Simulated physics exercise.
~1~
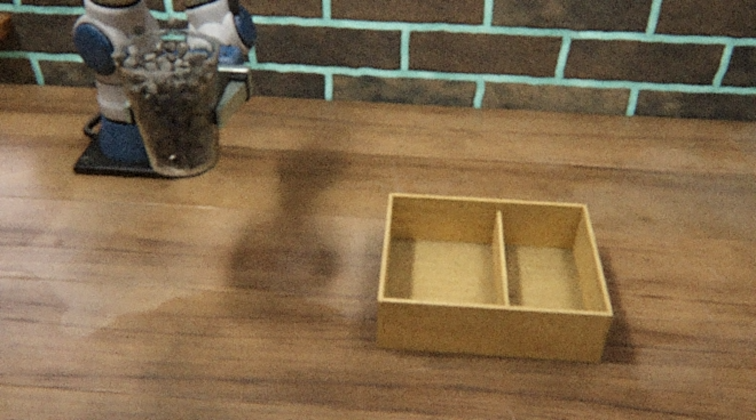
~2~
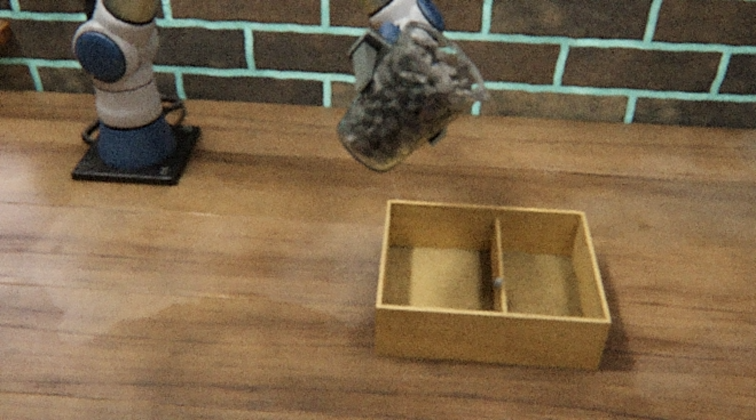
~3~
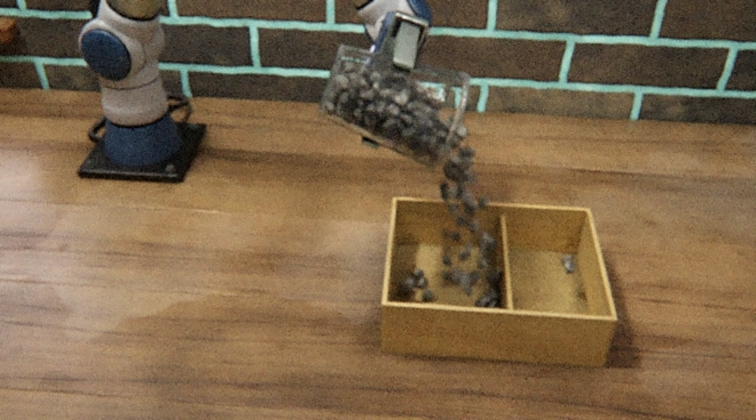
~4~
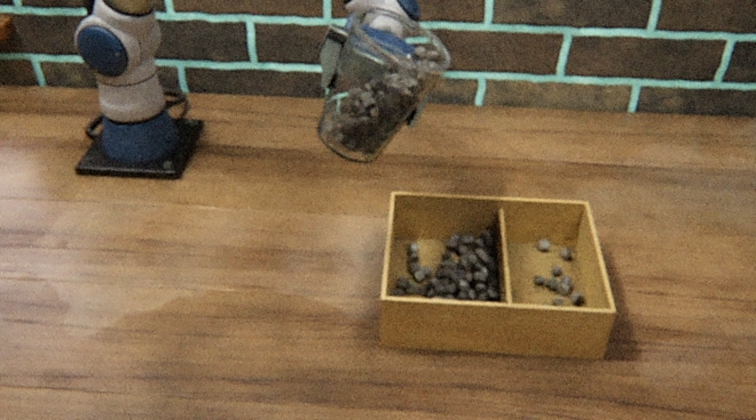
A robot arm tips a clear cup, pouring dark pebbles into a divided wooden box, then tilts back with some left.
